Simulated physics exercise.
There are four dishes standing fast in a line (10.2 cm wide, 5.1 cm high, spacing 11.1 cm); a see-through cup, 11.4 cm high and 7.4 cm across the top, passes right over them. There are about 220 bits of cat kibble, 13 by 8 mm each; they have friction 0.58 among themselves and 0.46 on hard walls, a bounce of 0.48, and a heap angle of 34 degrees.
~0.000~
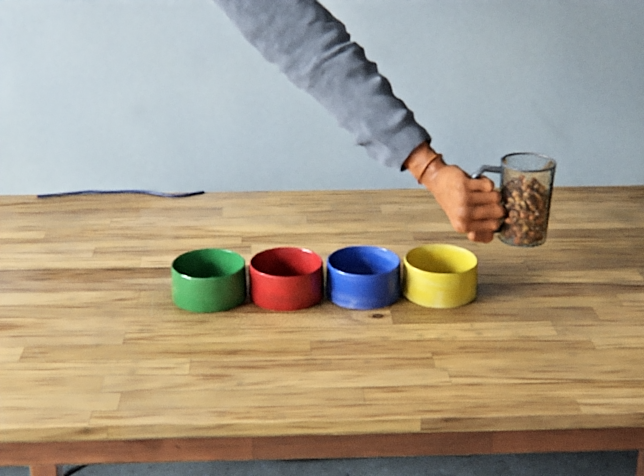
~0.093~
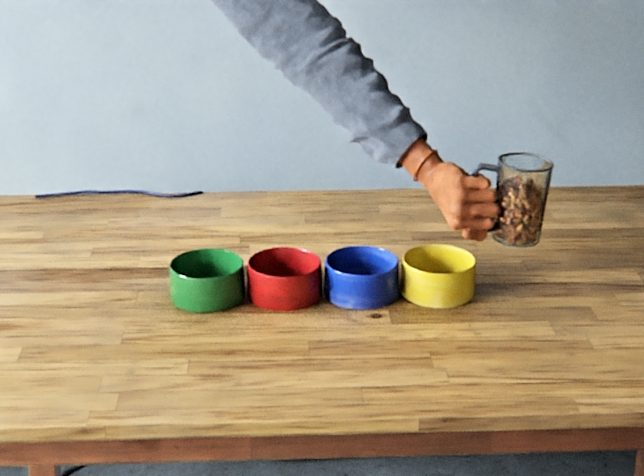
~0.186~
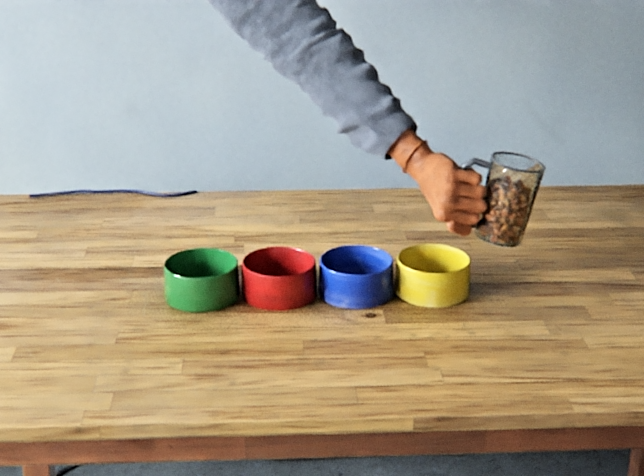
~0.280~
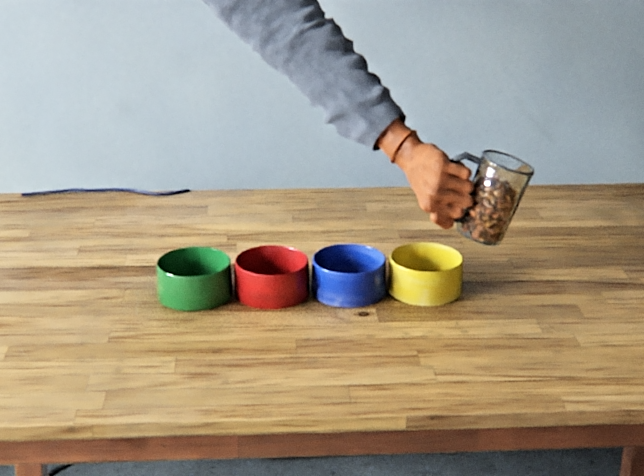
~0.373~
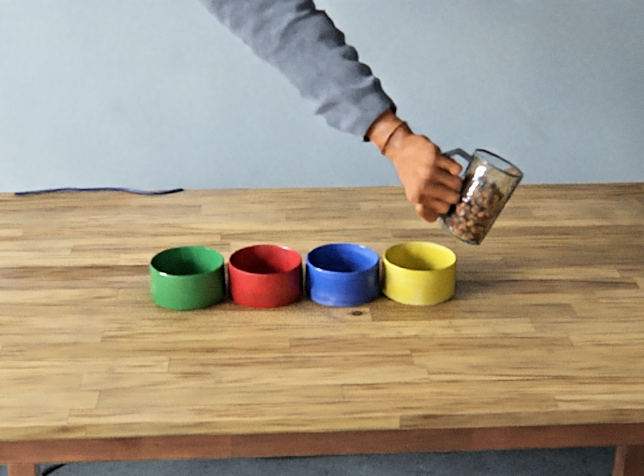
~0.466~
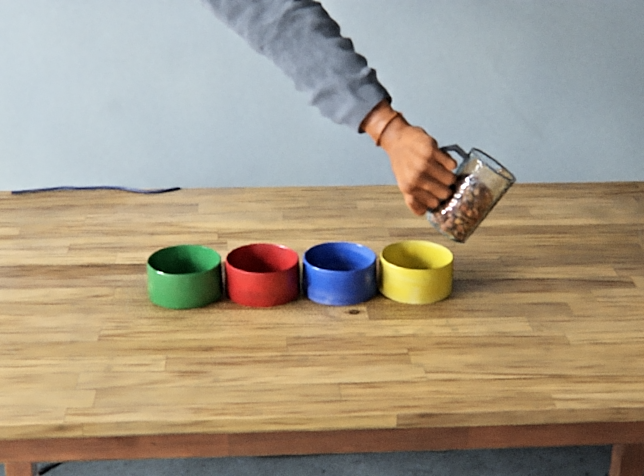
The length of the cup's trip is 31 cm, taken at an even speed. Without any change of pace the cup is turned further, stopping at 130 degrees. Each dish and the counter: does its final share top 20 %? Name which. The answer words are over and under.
Red: Under. Blue: Under. Green: Under. Yellow: Over. Counter: Under.
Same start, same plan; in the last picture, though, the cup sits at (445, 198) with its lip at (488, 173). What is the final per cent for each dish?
Then red 0, blue 100, green 0, and yellow 0.
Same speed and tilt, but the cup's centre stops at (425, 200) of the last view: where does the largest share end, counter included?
Result: Biggest portion at counter.
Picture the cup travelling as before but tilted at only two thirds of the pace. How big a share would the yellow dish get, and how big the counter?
I'd expect yellow to end at 10 and the counter at 0.
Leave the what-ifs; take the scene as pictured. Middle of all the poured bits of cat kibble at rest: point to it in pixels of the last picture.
Roughly pixel (411, 272).
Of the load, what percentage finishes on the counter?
The figure is about 0 percent.
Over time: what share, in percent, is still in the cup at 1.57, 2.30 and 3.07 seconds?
First 75, then 0, then 0 per cent.
After 1.57 s, tilt 122 degrees; cup holds 75 %, yellow 25 %.
After 2.30 s, tilt 130 degrees; cup holds 0 %, yellow 100 %.
After 3.07 s, tilt 130 degrees; cup holds 0 %, yellow 100 %.
In the end, at 3.4 s, red 0 %, blue 0 %, green 0 %, yellow 100 %, counter 0 %.
